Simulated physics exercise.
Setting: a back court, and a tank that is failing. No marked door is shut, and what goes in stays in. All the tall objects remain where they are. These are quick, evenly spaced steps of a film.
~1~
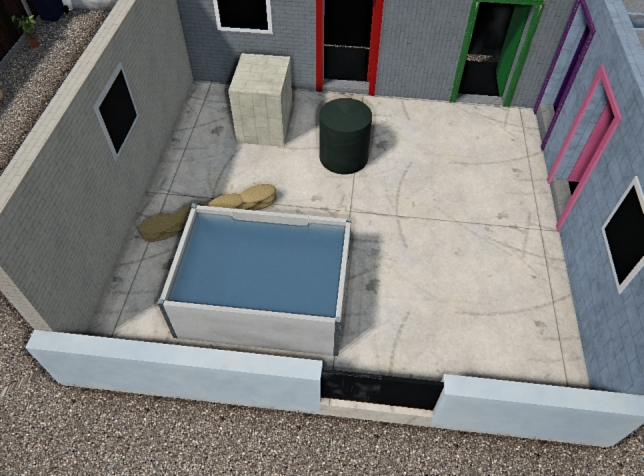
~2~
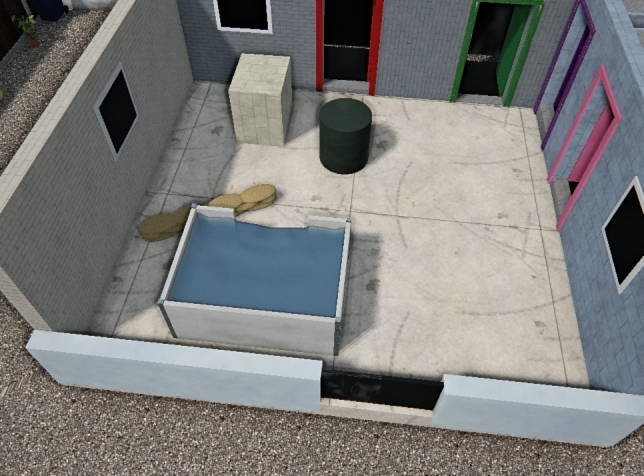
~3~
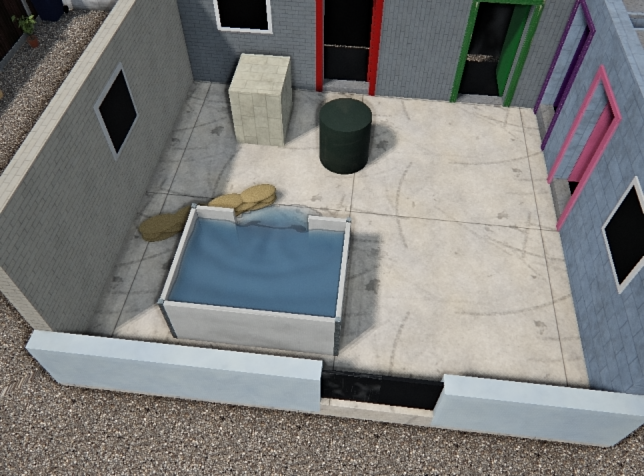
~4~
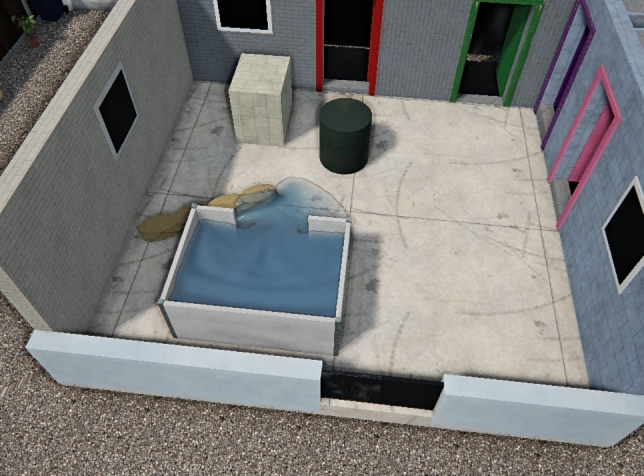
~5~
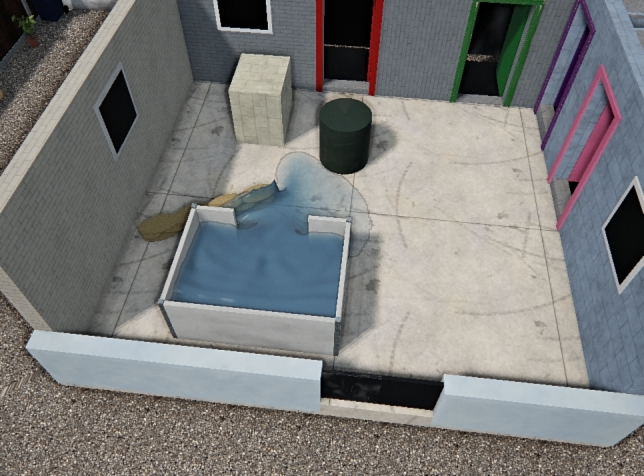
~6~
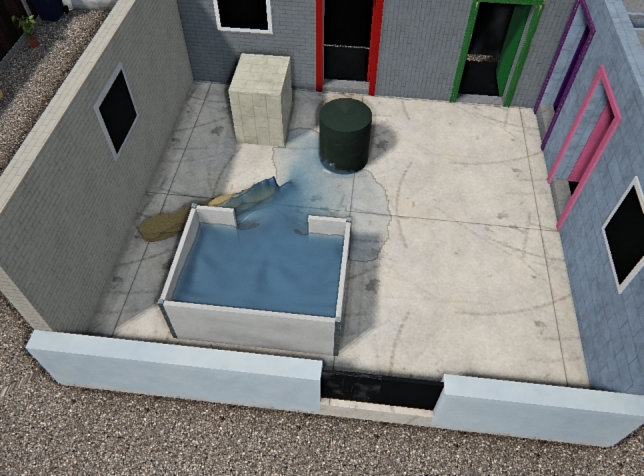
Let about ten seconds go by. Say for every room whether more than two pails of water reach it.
Outcome: The green door is going to let through more than allowed; the purple door is going to let through no more than allowed; the red door is going to let through more than allowed; the pink door is going to let through no more than allowed.
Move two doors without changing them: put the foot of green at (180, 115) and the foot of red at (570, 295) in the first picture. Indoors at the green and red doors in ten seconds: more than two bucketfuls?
My reading: Green exceeds the limit, red stays within the limit.
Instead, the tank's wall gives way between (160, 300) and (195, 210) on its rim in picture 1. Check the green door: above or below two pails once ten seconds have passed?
As far as I can tell, the green door surpasses the limit.
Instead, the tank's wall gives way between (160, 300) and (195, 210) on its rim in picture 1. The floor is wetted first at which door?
Answer: The one in red.
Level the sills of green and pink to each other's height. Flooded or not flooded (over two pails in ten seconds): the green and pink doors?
Put simply, the green door admits less; the pink door admits more.
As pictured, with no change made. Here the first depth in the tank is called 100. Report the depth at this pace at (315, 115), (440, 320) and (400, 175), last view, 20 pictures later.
Respectively near 8, 0 and 10 per cent.
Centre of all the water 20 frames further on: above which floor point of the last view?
The centre of mass sits at about (316, 211).
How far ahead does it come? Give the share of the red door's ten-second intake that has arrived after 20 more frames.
I get 85 per cent.
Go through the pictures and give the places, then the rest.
In the first frame, the water tank at (261, 263) is whole and still.
In the second frame, the front is at a hidden place, out from the gap on the water tank's far side.
In the third frame, water pours out on the water tank's far side and has run to (306, 211).
In the fourth frame, the front is at (304, 183), out from the gap on the water tank's far side.
In the fifth frame, water pours out on the water tank's far side and has run to (302, 155).
In the sixth frame, water pours out on the water tank's far side and has run to (313, 133).
A moment on, water covers 30 % of the floor; the green door not reached, the purple door not reached, the red door under two buckets in, the pink door not reached.
Next, water covers 55 % of the floor; the green door wet at the sill, nothing in, the purple door wet at the sill, nothing in, the red door under two buckets in, the pink door wet at the sill, nothing in.
Then, water covers 70 % of the floor; the green door under two buckets in, the purple door wet at the sill, nothing in, the red door over two buckets in, the pink door under two buckets in.
Later, water covers 85 % of the floor; the green door far over two buckets in, the purple door wet at the sill, nothing in, the red door over two buckets in, the pink door under two buckets in.
In the end, water covers 95 % of the floor; the green door far over two buckets in, the purple door wet at the sill, nothing in, the red door over two buckets in, the pink door under two buckets in.
